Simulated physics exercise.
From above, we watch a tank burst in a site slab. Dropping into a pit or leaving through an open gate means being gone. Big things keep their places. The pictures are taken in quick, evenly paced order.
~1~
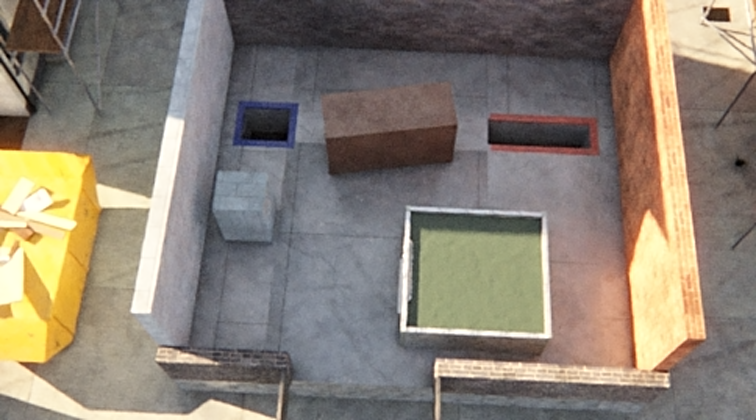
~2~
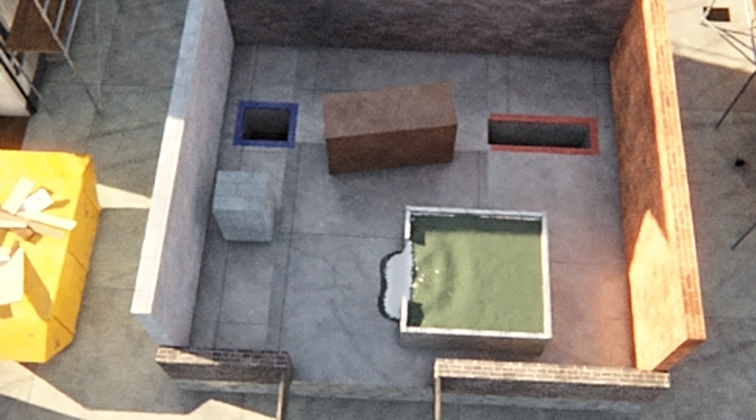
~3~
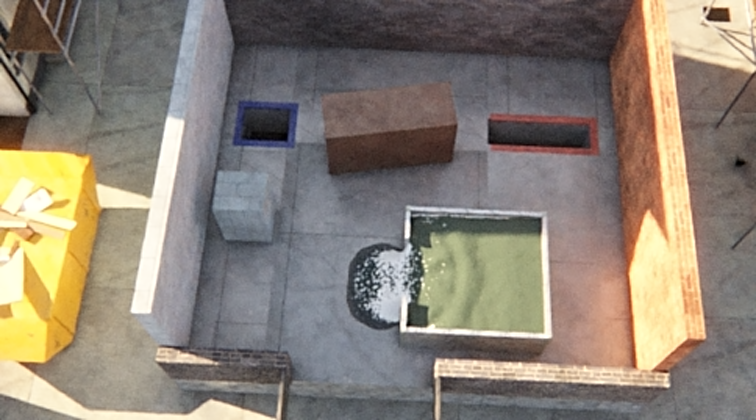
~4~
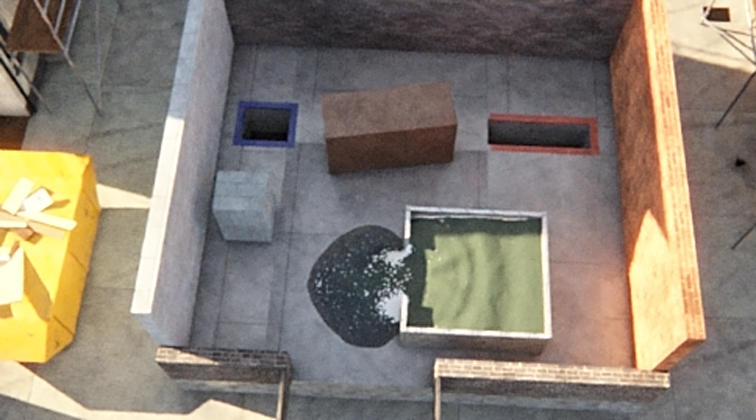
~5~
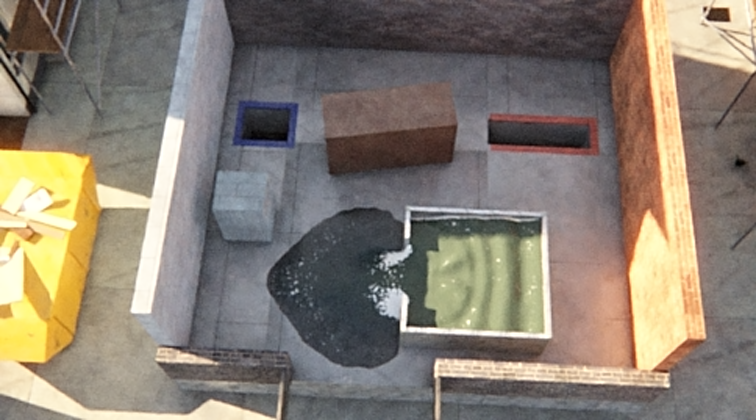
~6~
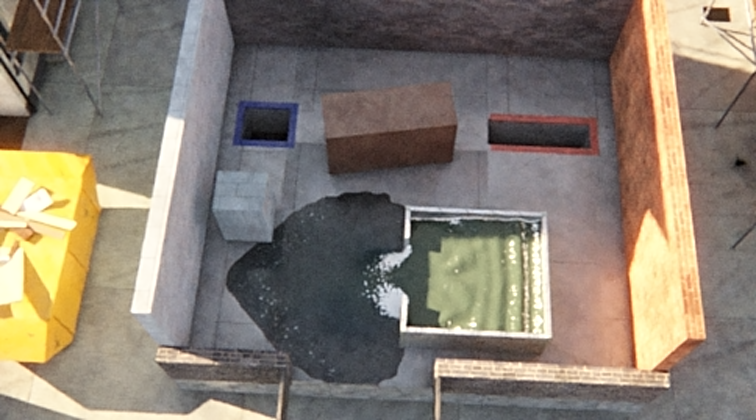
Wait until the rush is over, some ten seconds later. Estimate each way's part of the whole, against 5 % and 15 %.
Outcome: The gate will drain in excess of fifteen per cent; the blue pit will drain in excess of fifteen per cent; the red pit will drain shy of five per cent.
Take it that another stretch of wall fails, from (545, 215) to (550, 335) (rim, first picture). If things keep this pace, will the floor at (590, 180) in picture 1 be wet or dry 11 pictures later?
Check at the given point: Inundated.
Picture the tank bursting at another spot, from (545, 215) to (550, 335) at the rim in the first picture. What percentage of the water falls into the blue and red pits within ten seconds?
Blue 4 %, red 45 %.
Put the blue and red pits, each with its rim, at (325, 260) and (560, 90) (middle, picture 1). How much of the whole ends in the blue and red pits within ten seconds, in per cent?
Log, per cent - blue: 45, red: 2.
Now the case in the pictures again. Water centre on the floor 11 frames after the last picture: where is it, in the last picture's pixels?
That puts it at around (388, 282).
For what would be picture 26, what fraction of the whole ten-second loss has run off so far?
Close to 25 per cent, I'd say.
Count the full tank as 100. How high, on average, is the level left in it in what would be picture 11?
Around 70 in a hundred, give or take.
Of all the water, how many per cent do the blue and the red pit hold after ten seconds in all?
In the order asked, roughly 26 and 2 percent.
A moment on, water covers 30 % of the floor; the gate 1 %, the blue pit 0 %, the red pit 0 %.
Next, water covers 35 % of the floor; the gate 2 %, the blue pit 2 %, the red pit 0 %.
Then, water covers 40 % of the floor; the gate 4 %, the blue pit 7 %, the red pit 0 %.
Later, water covers 55 % of the floor; the gate 10 %, the blue pit 15 %, the red pit 0 %.
In the end, water covers 85 % of the floor; the gate 19 %, the blue pit 25 %, the red pit 1 %.
